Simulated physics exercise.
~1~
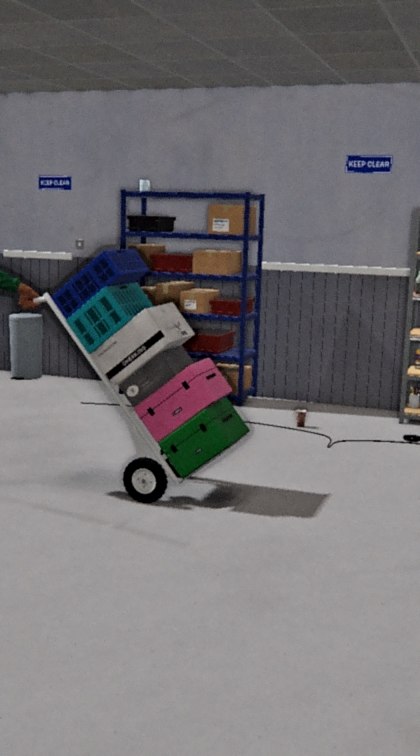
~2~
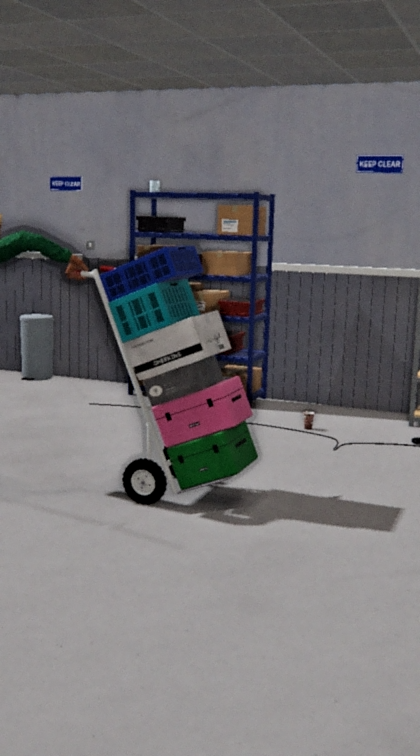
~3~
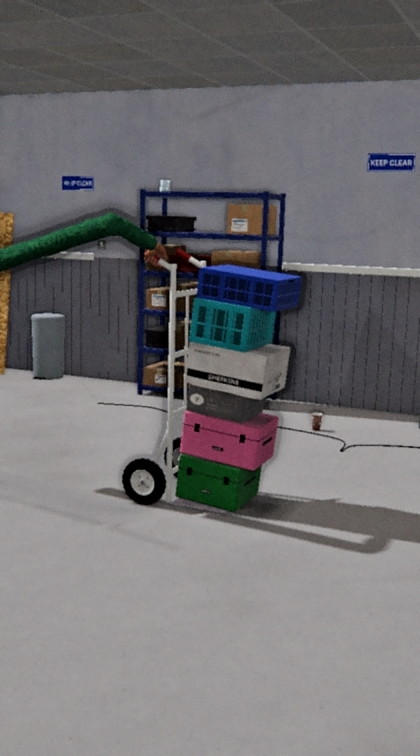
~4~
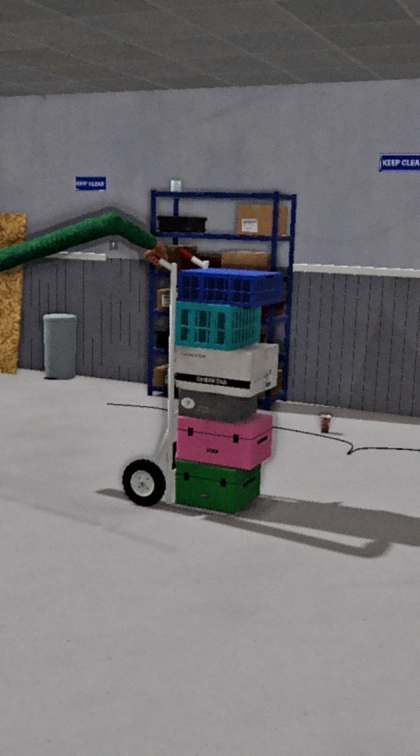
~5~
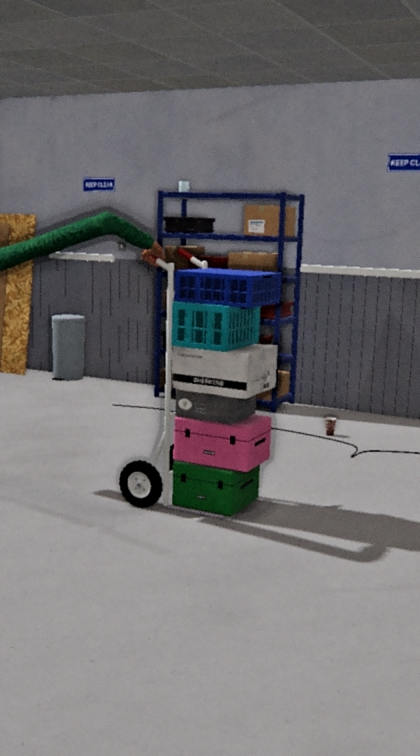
The footage shows a green-sleeved arm raising a tilted two-wheeled hand truck until it stands upright, carrying a blue crate, turquoise crate, white parcel, grey box, pink toolbox and green toolbox. The load swings rightward with it, settles back slightly, and ends still stacked.
